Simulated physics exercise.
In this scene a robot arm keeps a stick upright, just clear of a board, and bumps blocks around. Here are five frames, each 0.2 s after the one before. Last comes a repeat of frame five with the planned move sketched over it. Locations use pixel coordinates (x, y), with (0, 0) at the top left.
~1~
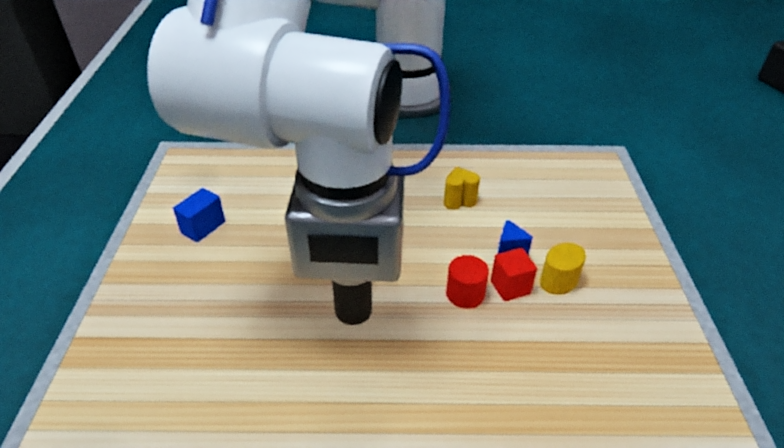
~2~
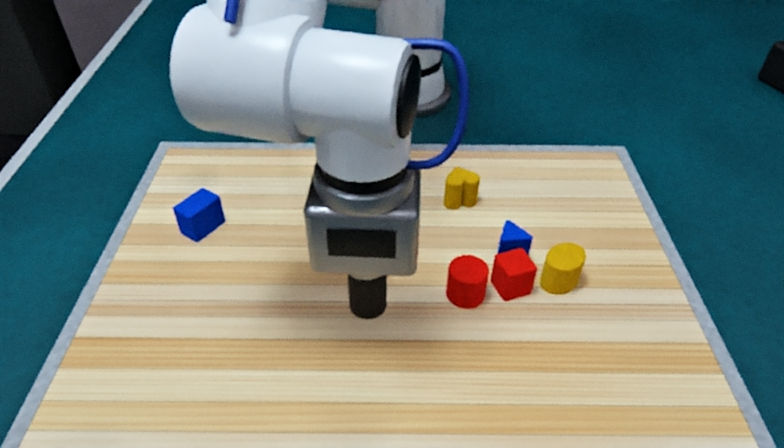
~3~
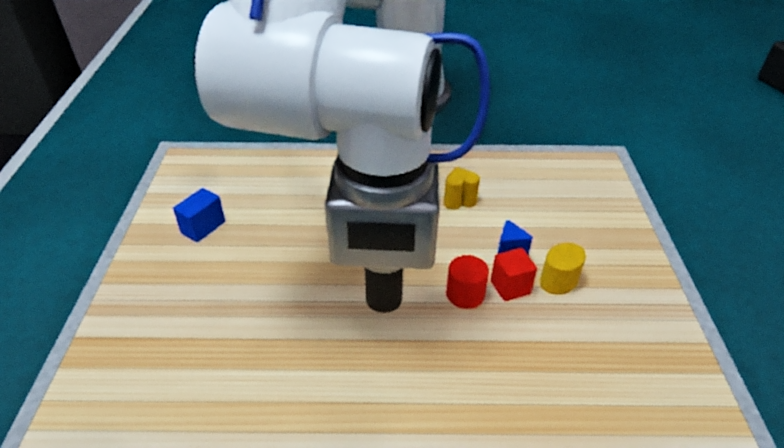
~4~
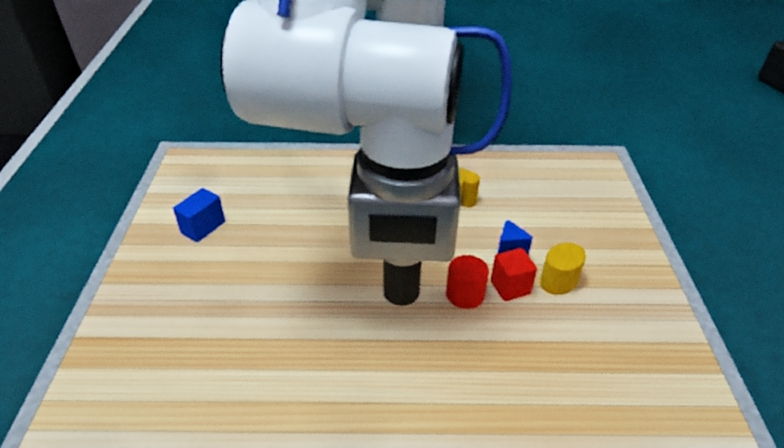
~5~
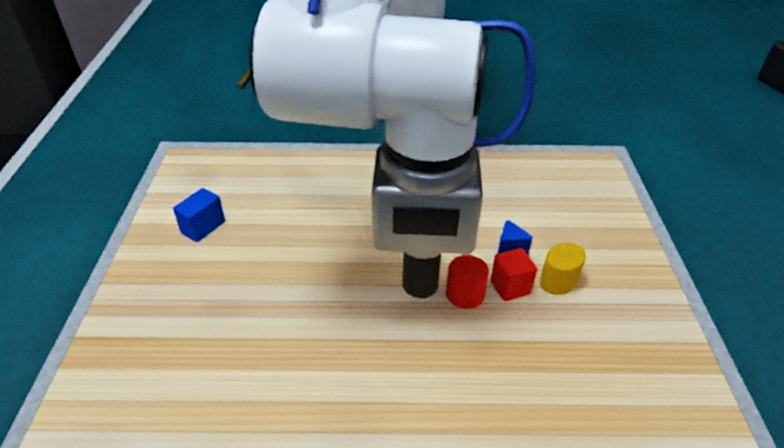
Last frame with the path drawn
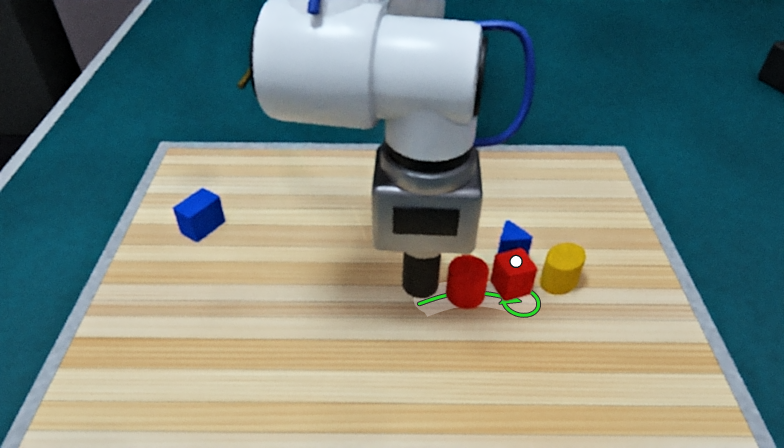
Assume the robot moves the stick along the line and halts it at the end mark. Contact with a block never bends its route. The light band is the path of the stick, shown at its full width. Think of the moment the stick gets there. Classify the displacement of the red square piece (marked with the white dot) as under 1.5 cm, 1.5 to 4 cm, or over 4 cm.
It slides well over 4 cm.
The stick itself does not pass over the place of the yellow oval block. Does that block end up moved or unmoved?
Displaced.
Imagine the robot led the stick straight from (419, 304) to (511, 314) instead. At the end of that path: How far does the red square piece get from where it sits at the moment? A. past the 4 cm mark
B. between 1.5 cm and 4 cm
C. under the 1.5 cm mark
The correct letter is B.
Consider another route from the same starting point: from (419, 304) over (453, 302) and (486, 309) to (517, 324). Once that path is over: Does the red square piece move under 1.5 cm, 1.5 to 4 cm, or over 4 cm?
The answer will be the middling band, 1.5 to 4 cm.
The drawn path runs from (419, 304) over (451, 294) and (486, 294) to (521, 302); the dot is on the red square piece.
The first path, step by step. One third of the way, stick at (455, 275); red round block at (491, 263); red square piece at (527, 259).
Two thirds of the way, stick at (490, 275); red round block at (524, 259); red square piece at (560, 256), turned 25° clockwise; yellow oval block at (594, 254), turned 15° anticlockwise.
At the end, stick at (526, 283); red round block at (552, 259); blue three-sided block not moved; red square piece at (585, 251), turned 20° clockwise; yellow oval block at (619, 250), turned 20° anticlockwise.
